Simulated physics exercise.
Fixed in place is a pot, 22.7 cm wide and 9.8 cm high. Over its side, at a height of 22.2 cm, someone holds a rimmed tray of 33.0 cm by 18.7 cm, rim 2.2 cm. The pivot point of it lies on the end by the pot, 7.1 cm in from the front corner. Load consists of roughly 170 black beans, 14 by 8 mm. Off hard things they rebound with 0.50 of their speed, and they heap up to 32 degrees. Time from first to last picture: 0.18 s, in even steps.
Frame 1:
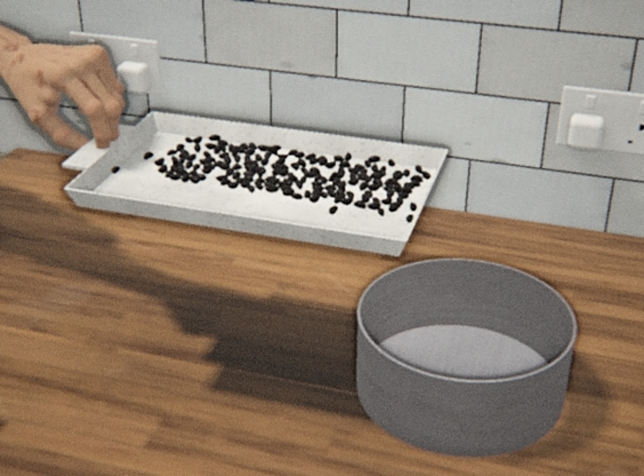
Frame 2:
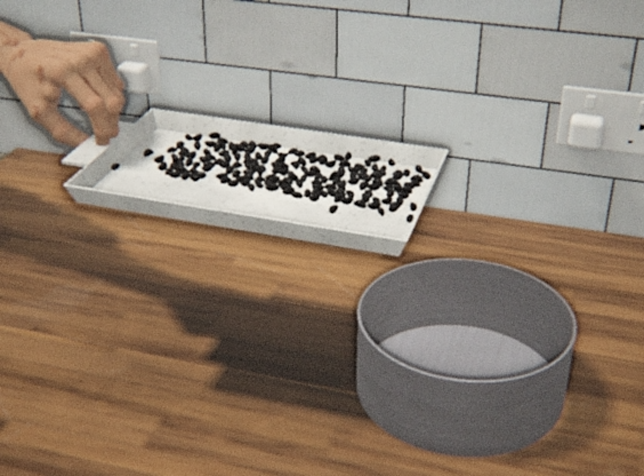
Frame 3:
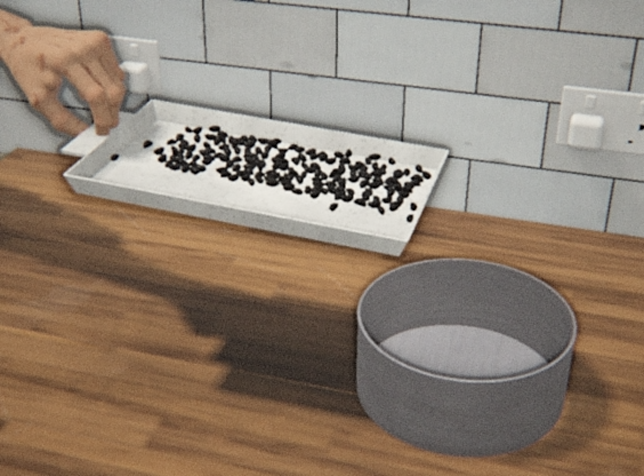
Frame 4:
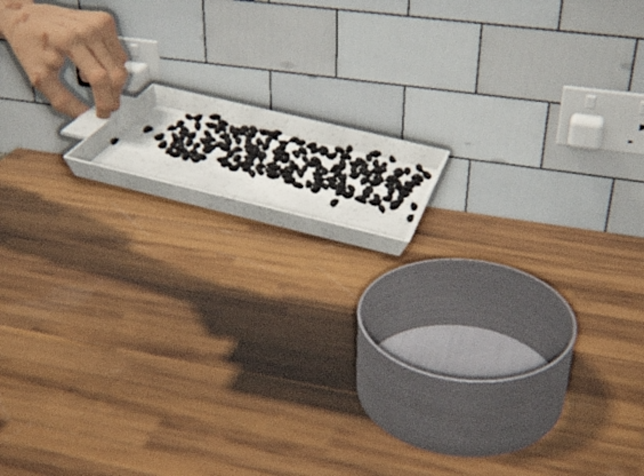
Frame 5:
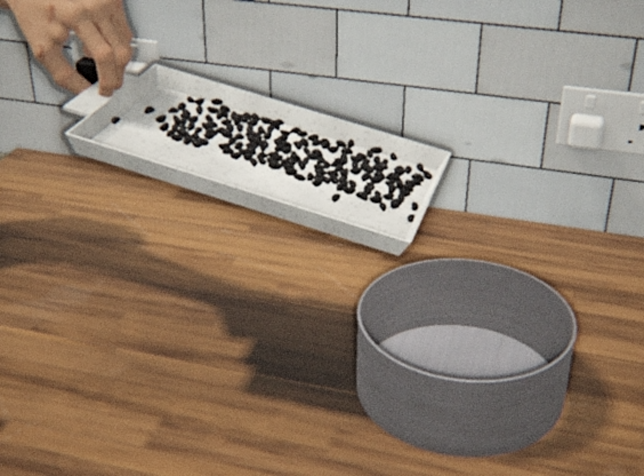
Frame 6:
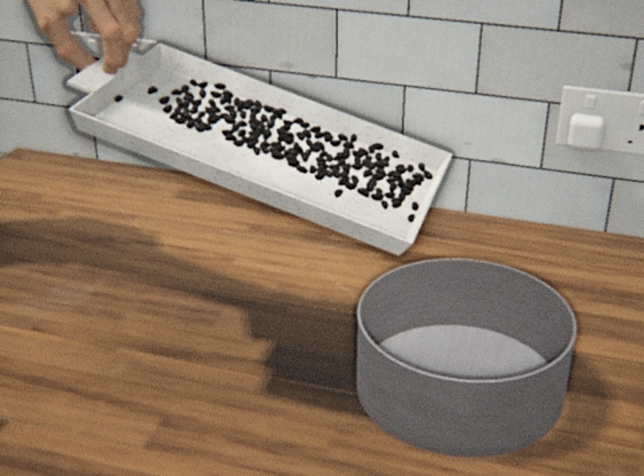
A hand lifts the left end of a white tray of black beans, tilting it.
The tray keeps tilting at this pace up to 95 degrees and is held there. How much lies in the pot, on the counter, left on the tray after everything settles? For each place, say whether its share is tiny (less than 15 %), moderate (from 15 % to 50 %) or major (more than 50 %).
Pot: There'll be over half the quantity; counter: There'll be not much; tray: There'll be not much.
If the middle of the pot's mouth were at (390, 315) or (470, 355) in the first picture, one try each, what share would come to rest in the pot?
In order, about 35 and about 60 per cent.
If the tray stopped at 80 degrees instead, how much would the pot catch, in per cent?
Then about 90 per cent.
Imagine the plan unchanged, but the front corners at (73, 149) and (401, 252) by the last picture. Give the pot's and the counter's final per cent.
Split: Pot = 15, counter = 85.
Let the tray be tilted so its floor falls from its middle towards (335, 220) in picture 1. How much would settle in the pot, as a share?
About 35 per cent.
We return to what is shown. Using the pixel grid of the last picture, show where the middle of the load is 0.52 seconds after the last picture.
I'd put it close to (468, 210).
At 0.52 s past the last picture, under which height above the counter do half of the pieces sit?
Roughly 22 centimetres, give or take.
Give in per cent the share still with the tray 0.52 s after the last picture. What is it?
It's roughly 45 percent.
Then, 0.31 s after the last picture, tilt 55 degrees; the tray holds 100 %, the pot 0 %.
Then, 0.52 s after the last picture, tilt 81 degrees; the tray holds 45 %, the pot 0 %.
Then, 0.84 s after the last picture, tilt 95 degrees; the tray holds 0 %, the pot 95 %.
In the end, pot 95 %, counter 5 %, tray 0 %.
